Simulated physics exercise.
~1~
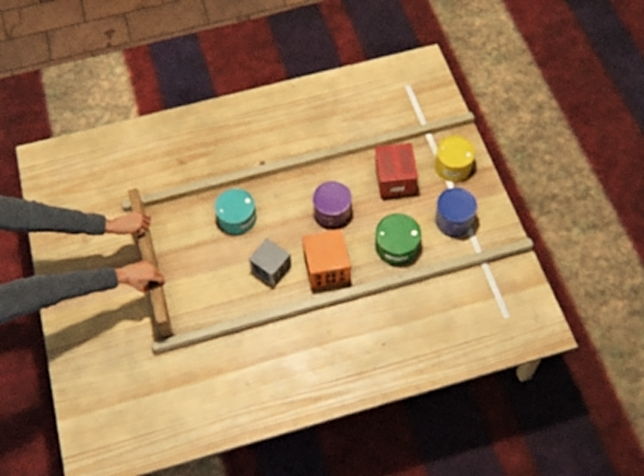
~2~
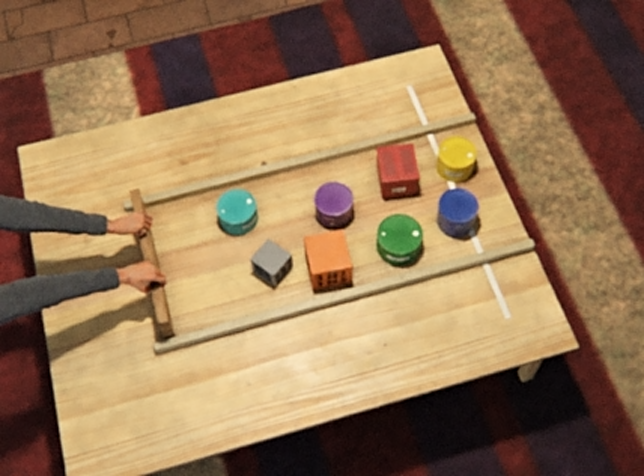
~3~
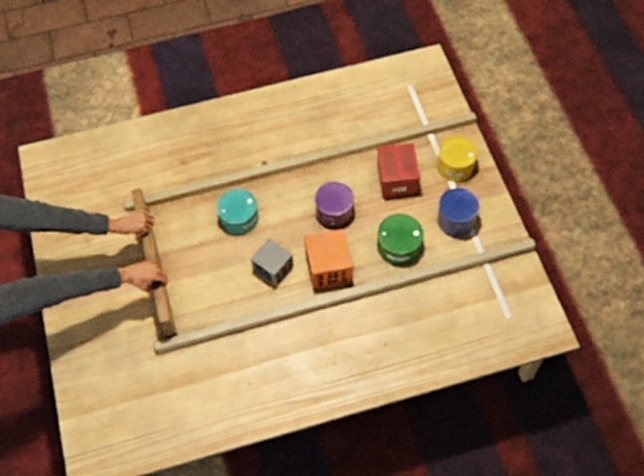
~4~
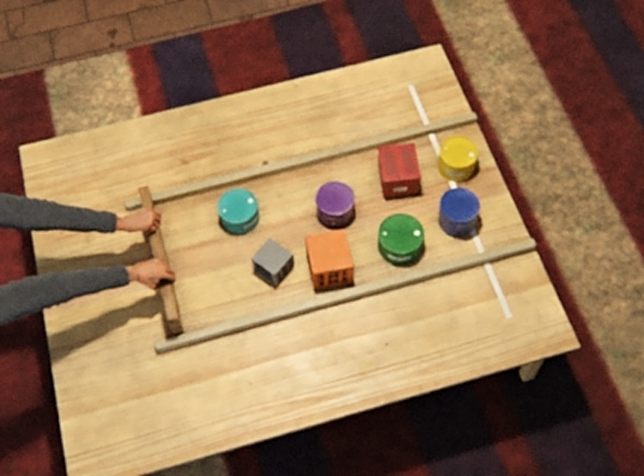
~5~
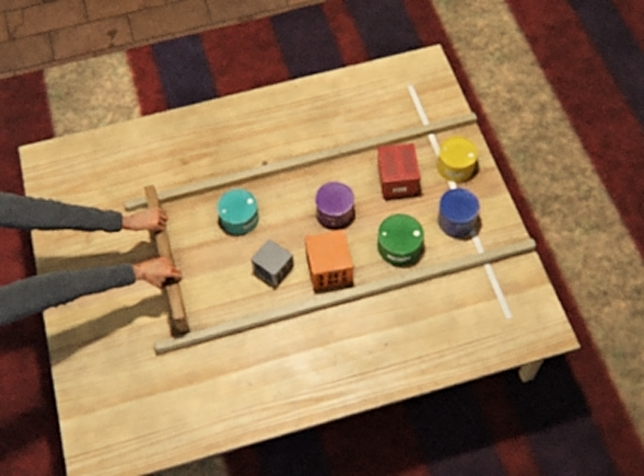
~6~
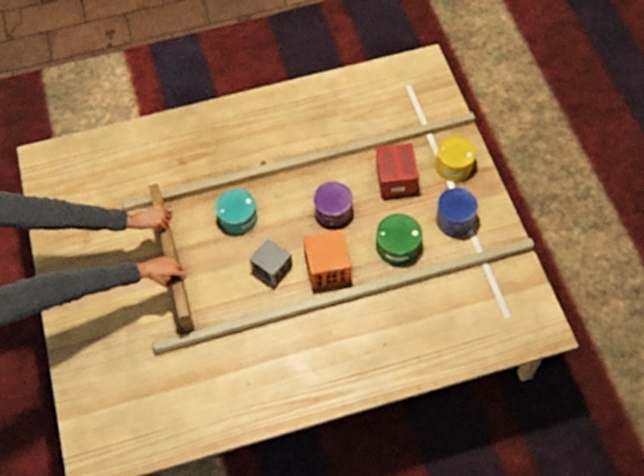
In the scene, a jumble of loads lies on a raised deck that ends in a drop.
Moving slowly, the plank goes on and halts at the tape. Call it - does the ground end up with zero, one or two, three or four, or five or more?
The ground ends up with three or four.
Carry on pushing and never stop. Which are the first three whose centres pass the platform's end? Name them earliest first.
Blue pail, yellow canister, green canister.
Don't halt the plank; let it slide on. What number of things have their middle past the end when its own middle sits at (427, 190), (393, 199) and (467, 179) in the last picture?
3, 1 and 5.
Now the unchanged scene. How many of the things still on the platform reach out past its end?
1.
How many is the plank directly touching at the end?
Number in contact with it: 3.
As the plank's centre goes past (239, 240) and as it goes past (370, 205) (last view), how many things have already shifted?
At the first spot 1, then 7.
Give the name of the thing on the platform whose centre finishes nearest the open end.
That would be the orange crate.
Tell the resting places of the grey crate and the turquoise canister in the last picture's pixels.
The first near (482, 214), the second near (460, 152).
Soon after, none off yet; yellow canister at rest near (455, 159); blue pail at rest near (456, 213); red tote at rest near (397, 171).
Then, none off yet; yellow canister at rest near (455, 159); blue pail moved a little near (468, 208); red tote at rest near (397, 171).
Further on, none off yet; yellow canister moved about its own width near (484, 154); blue pail tipped well over near (532, 186); red tote moved about its own width near (449, 161).
By the end, the number that fall off is three or four; fallen, green canister, red tote, blue pail and yellow canister.
